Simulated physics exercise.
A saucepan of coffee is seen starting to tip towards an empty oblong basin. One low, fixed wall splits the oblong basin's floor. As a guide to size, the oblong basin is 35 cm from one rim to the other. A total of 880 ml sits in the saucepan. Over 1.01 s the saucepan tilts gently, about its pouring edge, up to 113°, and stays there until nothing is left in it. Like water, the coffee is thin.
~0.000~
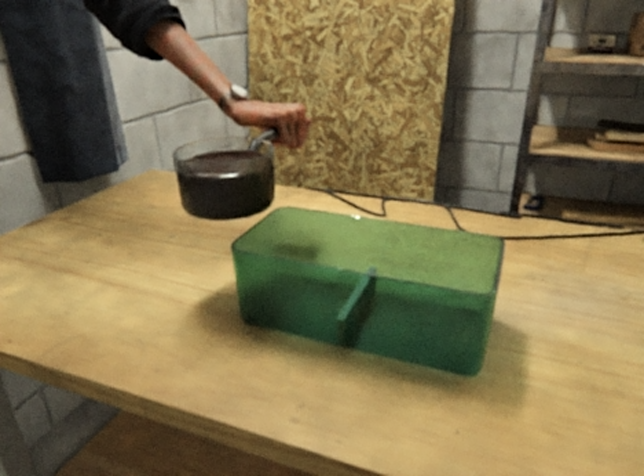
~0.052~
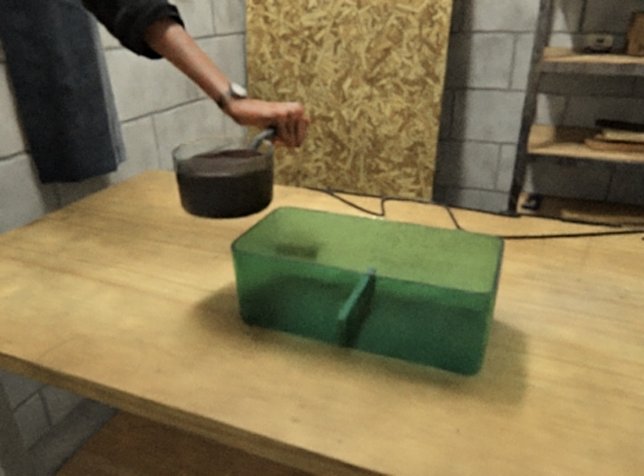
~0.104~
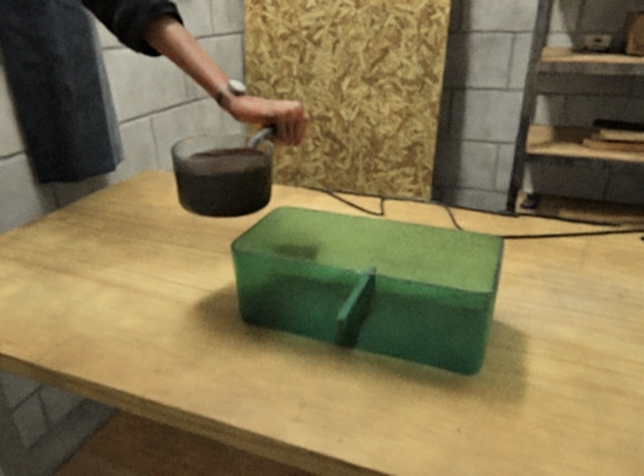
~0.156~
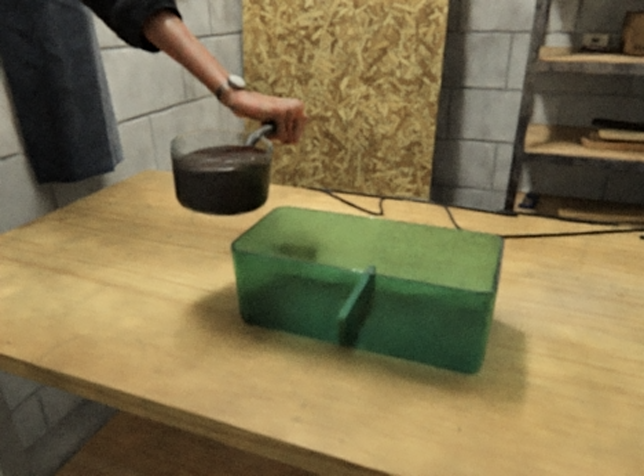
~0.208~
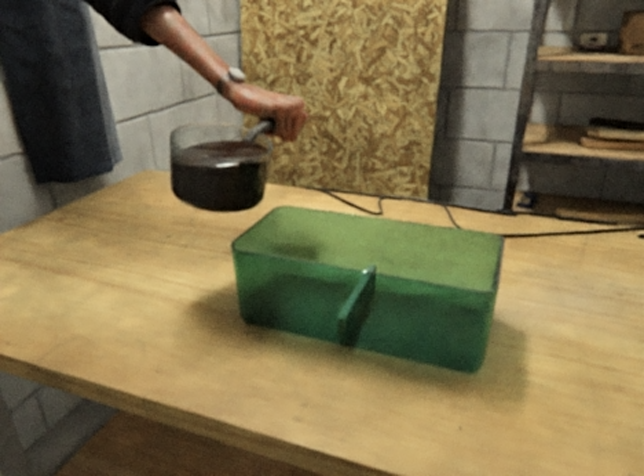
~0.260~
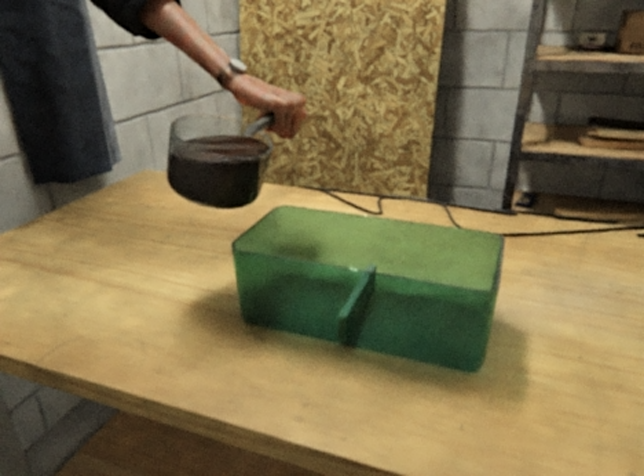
A hand reaching in from the upper left holds a clear saucepan of dark coffee by its handle and slowly tilts it, the left side dipping slightly. In front of it, a translucent green oblong basin with one low dividing wall sits empty on a pale wooden table. The fixed, slightly raised view shows a workshop-like room with grey block walls, an upright chipboard panel, dark hanging cloth and shelves at right.
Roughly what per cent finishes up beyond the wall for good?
Roughly 29 per cent.
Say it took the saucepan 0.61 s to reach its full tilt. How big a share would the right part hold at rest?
That would give about 40 percent.
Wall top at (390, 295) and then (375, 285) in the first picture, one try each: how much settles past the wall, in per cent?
It comes to 10 per cent, and then 0 per cent.
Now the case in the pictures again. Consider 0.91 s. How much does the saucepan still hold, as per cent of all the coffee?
I'd say some 7 per cent remains.
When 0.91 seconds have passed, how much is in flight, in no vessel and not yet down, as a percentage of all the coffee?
In-air share: About 14 %.
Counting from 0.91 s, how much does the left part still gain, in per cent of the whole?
18 %.
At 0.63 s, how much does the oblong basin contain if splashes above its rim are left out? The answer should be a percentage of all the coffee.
Roughly 8 percent of it.
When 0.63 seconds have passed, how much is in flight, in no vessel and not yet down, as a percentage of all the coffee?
Close to 34 in a hundred.
By 0.63 s the tilt is 79° and 58 per cent is still to pour, 8 is left of the wall and 0 right of it.
By 0.91 s the tilt is 110° and 7 per cent is still to pour, 51 is left of the wall and 27 right of it.
By 1.20 s the tilt is 113° and 0 per cent is still to pour, 70 is left of the wall and 27 right of it.
By 1.51 s the tilt is 113° and 0 per cent is still to pour, 69 is left of the wall and 29 right of it.
At rest 69 per cent lies left of the wall, 29 right of it and 2 outside.
